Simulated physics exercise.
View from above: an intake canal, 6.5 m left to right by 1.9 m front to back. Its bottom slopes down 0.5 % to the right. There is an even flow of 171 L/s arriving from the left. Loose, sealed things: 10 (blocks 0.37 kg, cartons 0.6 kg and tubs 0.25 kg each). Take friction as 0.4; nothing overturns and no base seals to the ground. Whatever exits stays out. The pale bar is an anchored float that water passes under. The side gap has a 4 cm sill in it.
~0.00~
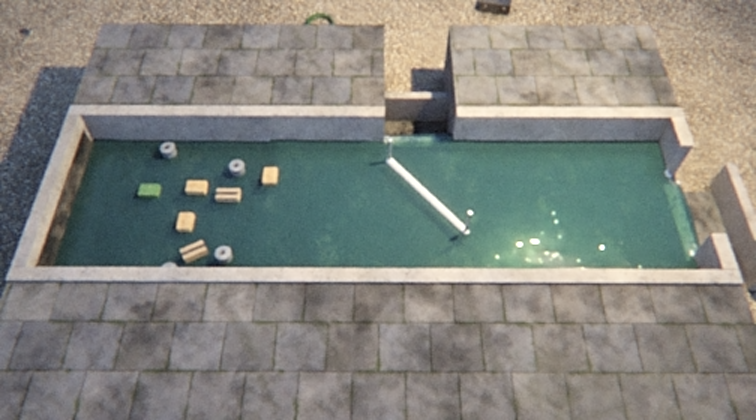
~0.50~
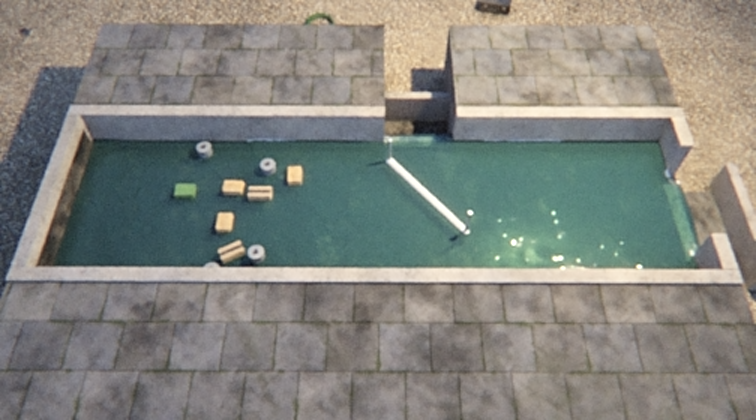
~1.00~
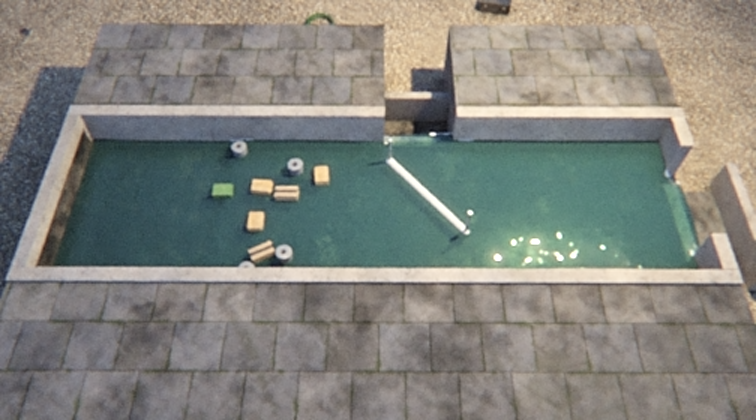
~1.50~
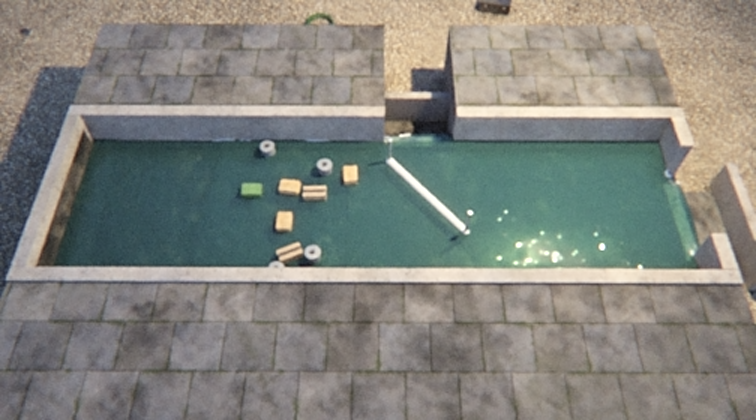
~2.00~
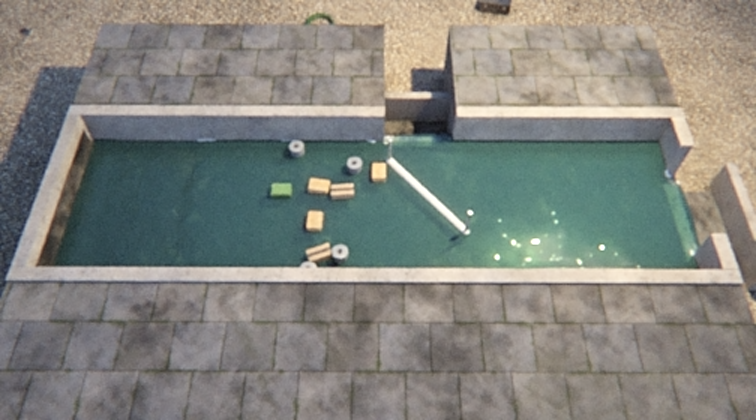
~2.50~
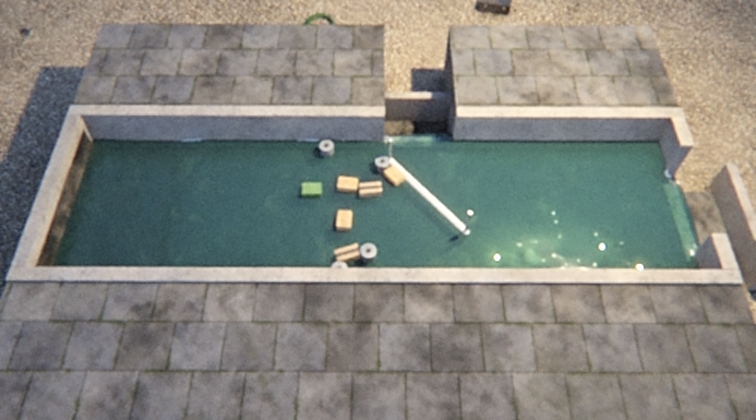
A loose group of small floating blocks and round tubs, one block green and the others tan, starts in the left part of a walled channel of green water. Together they drift steadily right, keeping their spacing, until a tan block and a tub are against the upper end of a slanted white bar.
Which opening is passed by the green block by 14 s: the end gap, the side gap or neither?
Neither one.
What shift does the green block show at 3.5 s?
Around 250 cm from the start by that time.
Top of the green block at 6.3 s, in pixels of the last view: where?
Estimated pixel: About (424, 217).
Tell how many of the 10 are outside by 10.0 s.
3 by that time.
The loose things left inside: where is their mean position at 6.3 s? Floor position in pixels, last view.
I'd put it around (457, 230).
After 3.5 s the green block is near (368, 188), 2.4 m from its start, afloat; 0 of 10 are out; 10 afloat.
After 6.3 s the green block is near (424, 217), 3.0 m from its start, afloat; 1 of 10 are out; 9 afloat.
After 10.0 s the green block is near (456, 231), 3.3 m from its start, afloat; 3 of 10 are out; 7 afloat.
After 14.0 s the green block is near (529, 244), 4.1 m from its start, afloat; 4 of 10 are out; 6 afloat.
